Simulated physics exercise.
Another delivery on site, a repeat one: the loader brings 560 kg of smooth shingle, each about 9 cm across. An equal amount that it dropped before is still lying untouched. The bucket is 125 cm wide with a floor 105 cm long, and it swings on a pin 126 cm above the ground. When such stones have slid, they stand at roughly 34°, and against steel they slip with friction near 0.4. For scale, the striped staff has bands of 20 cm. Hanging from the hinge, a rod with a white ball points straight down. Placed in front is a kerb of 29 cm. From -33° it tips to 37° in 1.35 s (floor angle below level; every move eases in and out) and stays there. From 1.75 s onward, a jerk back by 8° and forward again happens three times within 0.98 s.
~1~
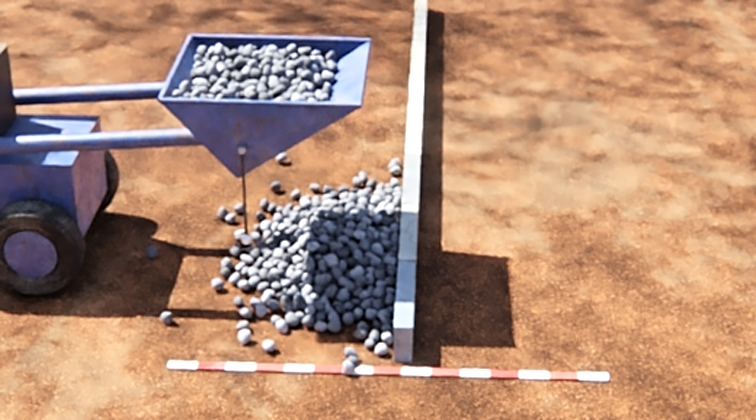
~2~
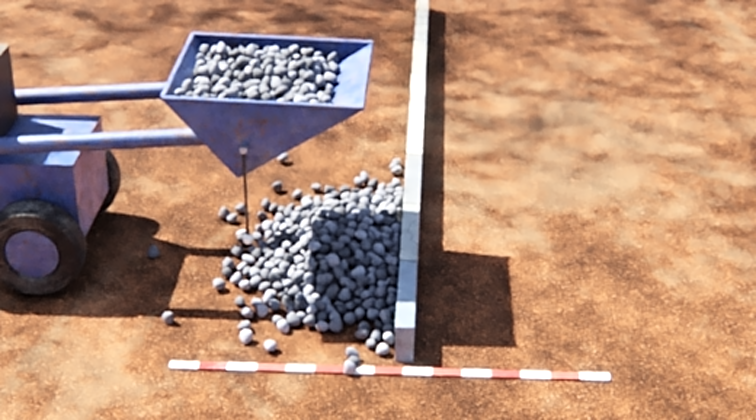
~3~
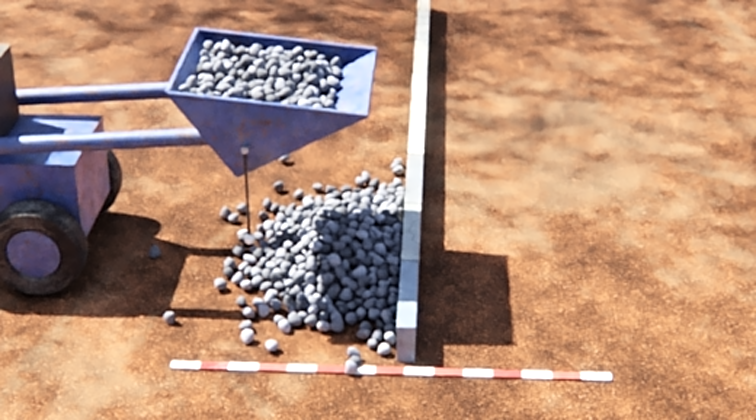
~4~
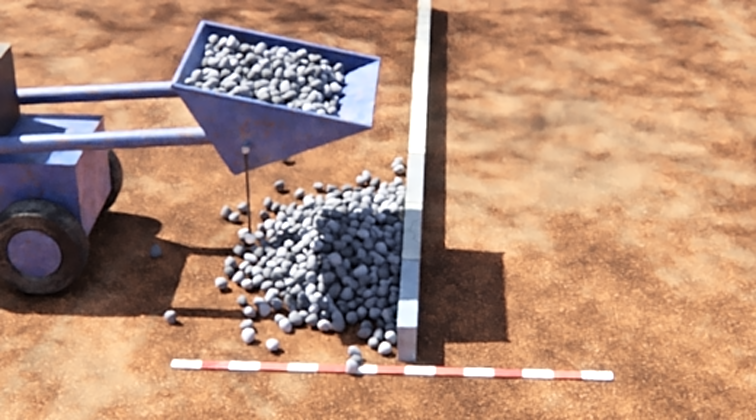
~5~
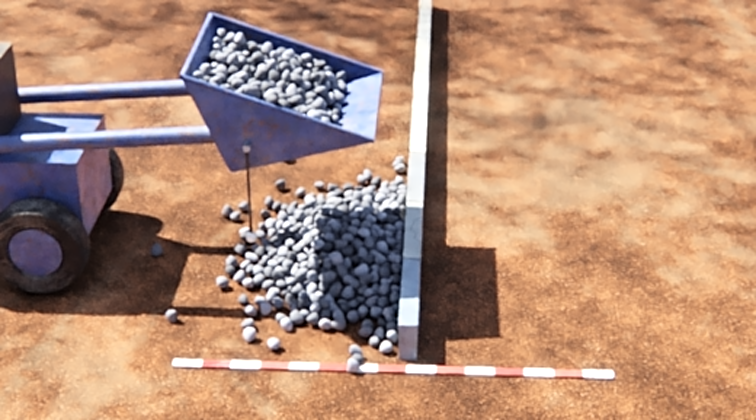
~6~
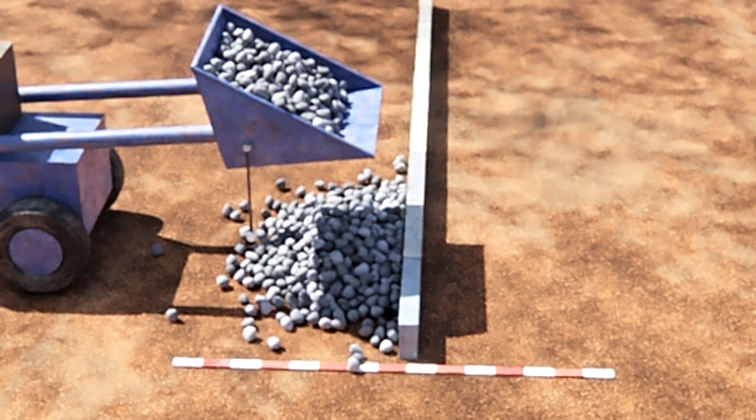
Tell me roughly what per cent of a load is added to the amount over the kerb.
Roughly 36 per cent of a load is added.
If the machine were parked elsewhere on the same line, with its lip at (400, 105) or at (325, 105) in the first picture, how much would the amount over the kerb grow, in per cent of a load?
Case one about 70 %, case two about 10 %.
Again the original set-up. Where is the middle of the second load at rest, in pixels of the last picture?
I'd put their centre close to (396, 240).
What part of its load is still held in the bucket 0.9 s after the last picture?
Close to 55 in a hundred.
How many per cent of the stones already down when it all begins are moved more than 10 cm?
I'd put it at about 5 per cent.
Then, 0.4 s after the last picture the floor is at 26°; in per cent of one load, 100 in the bucket, 100 on this side of the kerb; the foremost stones are at (398, 271).
Then, 0.9 s after the last picture the floor is at 37°; in per cent of one load, 54 in the bucket, 145 on this side of the kerb; the foremost stones are at (416, 213).
Then, 2.6 s after the last picture the floor is at 37°; in per cent of one load, 0 in the bucket, 163 on this side of the kerb, 36 over the kerb; the foremost stones are at (621, 247).
Then, 5.4 s after the last picture the floor is at 37°; in per cent of one load, 0 in the bucket, 163 on this side of the kerb, 36 over the kerb; the foremost stones are at (625, 247). Net gain over the kerb, 36.
